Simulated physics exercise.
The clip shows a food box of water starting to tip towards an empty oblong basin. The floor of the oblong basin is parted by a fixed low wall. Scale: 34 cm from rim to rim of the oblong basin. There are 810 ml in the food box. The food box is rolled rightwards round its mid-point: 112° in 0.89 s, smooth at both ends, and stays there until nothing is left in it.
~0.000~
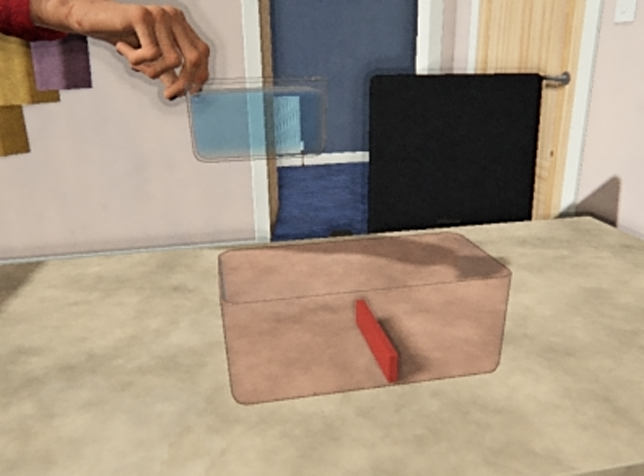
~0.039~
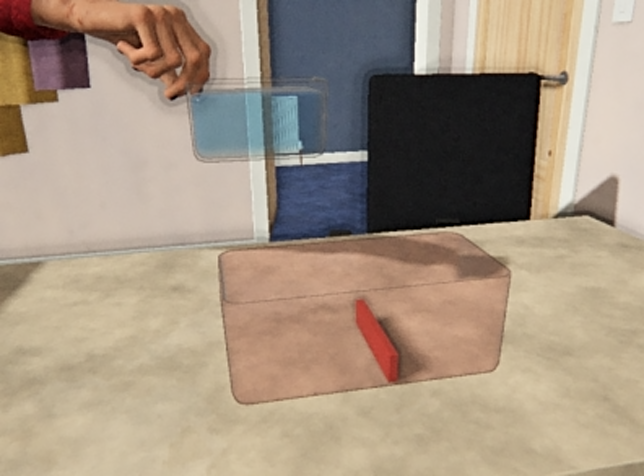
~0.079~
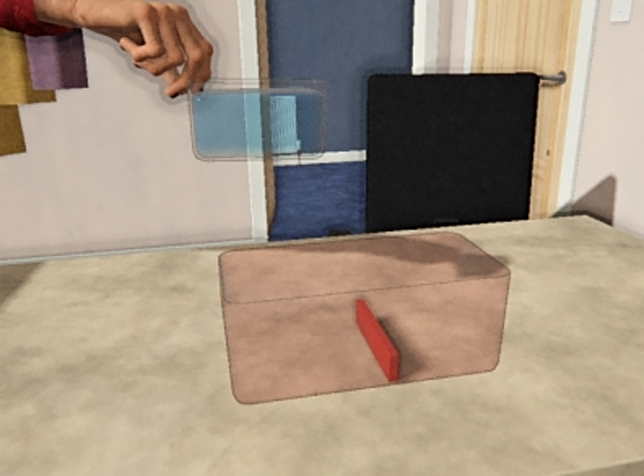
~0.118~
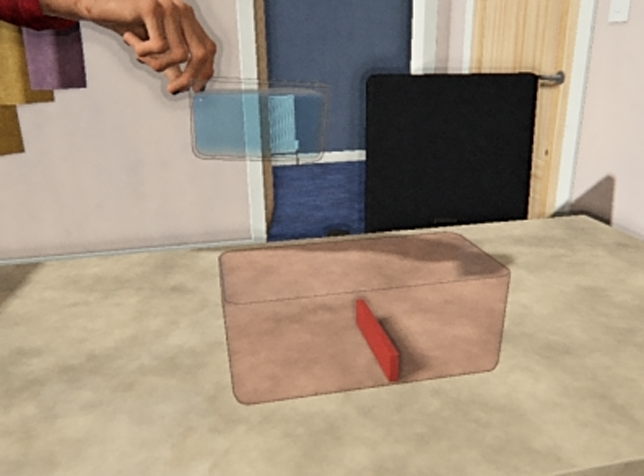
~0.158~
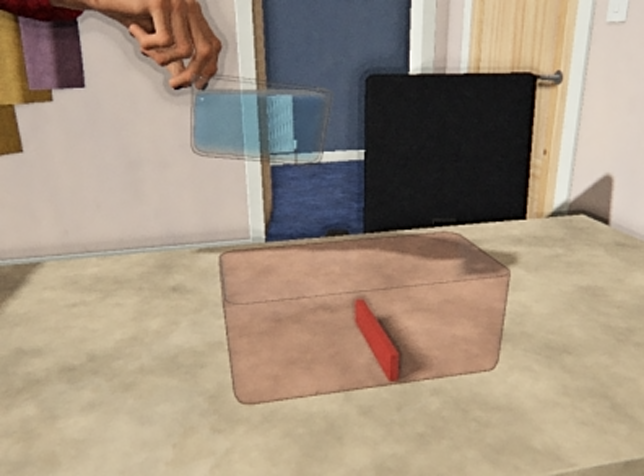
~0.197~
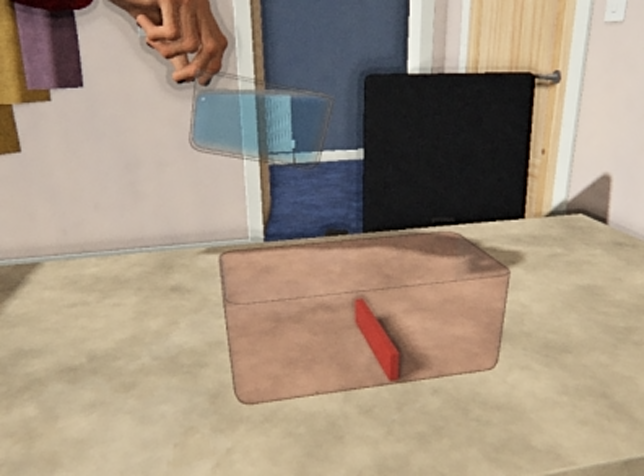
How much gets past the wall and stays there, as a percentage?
Roughly 65 per cent is past the wall.
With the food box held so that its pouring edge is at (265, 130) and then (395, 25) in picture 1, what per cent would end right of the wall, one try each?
First 10, then 65 per cent.
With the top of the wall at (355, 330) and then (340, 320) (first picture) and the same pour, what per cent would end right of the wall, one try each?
In turn about 70 and 80 per cent.
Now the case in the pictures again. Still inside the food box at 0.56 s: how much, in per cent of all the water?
Some 42 per cent.
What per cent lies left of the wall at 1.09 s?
About 32 per cent.
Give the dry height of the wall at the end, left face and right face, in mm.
Left about 30 mm, right about 14 mm.
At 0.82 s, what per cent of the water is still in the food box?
Near 6 in a hundred.
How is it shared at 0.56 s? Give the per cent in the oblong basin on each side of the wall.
Left about 2, right about 10.
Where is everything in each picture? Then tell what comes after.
The first frame shows tilt 0°; pouring edge (320, 80); surface from (190, 94) to (317, 90); the oblong basin's rim runs from (220, 277) to (484, 253); the wall's top is at (375, 326).
The second frame shows tilt 1°; pouring edge (320, 81); surface from (190, 95) to (318, 90).
The third frame shows tilt 2°; pouring edge (321, 83); surface from (192, 94) to (318, 91).
The fourth frame shows tilt 5°; pouring edge (323, 87); surface from (193, 94) to (320, 92).
The fifth frame shows tilt 9°; pouring edge (325, 92); surface from (195, 94) to (321, 94).
The sixth frame shows tilt 13°; pouring edge (326, 98); surface from (196, 95) to (323, 95).
After 0.56 s the tilt is 77° and 43 per cent is still to pour, 2 is left of the wall and 10 right of it.
After 0.82 s the tilt is 110° and 6 per cent is still to pour, 20 is left of the wall and 66 right of it.
After 1.09 s the tilt is 112° and 0 per cent is still to pour, 33 is left of the wall and 65 right of it.
After 1.39 s the tilt is 112° and 0 per cent is still to pour, 33 is left of the wall and 65 right of it.
In the end 33 per cent lies left of the wall, 65 right of it and 1 outside.
